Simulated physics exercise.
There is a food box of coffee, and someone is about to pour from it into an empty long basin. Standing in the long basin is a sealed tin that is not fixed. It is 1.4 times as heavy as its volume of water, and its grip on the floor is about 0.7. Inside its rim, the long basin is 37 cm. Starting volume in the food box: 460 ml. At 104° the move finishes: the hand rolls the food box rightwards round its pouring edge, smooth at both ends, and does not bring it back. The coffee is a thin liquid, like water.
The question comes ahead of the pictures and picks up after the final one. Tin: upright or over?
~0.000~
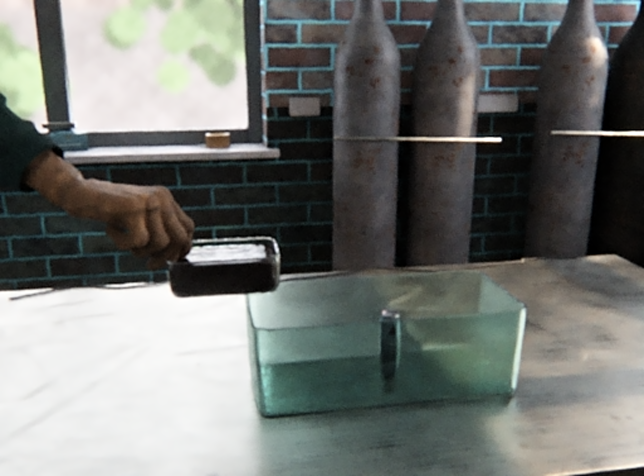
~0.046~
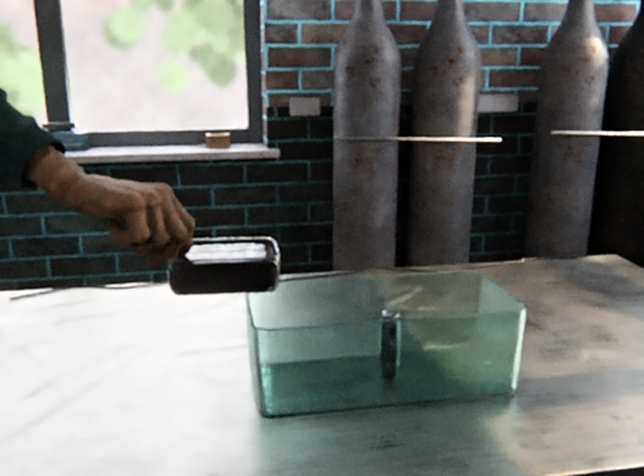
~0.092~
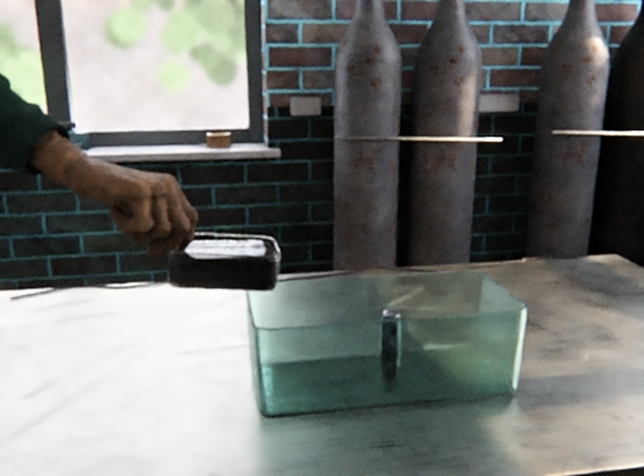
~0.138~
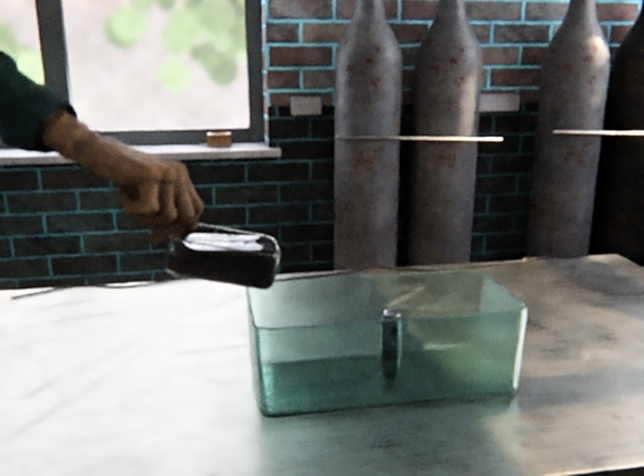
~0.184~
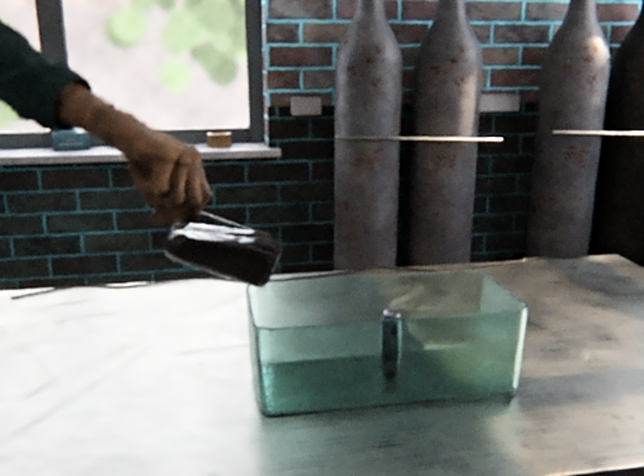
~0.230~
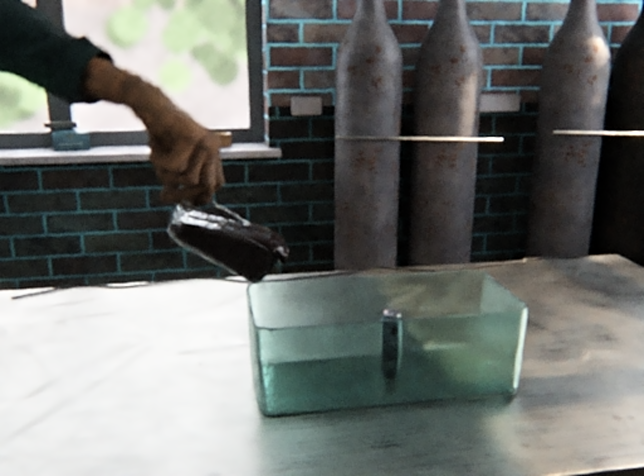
Upright.
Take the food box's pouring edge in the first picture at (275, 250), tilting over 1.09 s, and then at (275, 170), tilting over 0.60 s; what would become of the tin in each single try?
In the first try it remains standing; in the second it comes down.
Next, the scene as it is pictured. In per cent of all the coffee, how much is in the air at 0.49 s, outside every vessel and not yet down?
Near 54 per cent at that time.
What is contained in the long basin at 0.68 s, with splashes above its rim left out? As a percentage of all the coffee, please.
Some 96 percent.
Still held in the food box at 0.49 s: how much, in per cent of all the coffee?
Near 10 in a hundred.
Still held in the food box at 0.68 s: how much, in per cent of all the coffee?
Remaining share: Approx. 0 %.
Then, 0.49 s in, the tilt is 96° and 10 per cent is still to pour; the tin stands where it began.
Then, 0.68 s in, the tilt is 104° and 0 per cent is still to pour; the tin stands 1 cm from where it began.
Then, 0.88 s in, the tilt is 104° and 0 per cent is still to pour; the tin stands where it began.
Then, 1.10 s in, the tilt is 104° and 0 per cent is still to pour; the tin stands where it began.
Finally, the tin stands where it began.
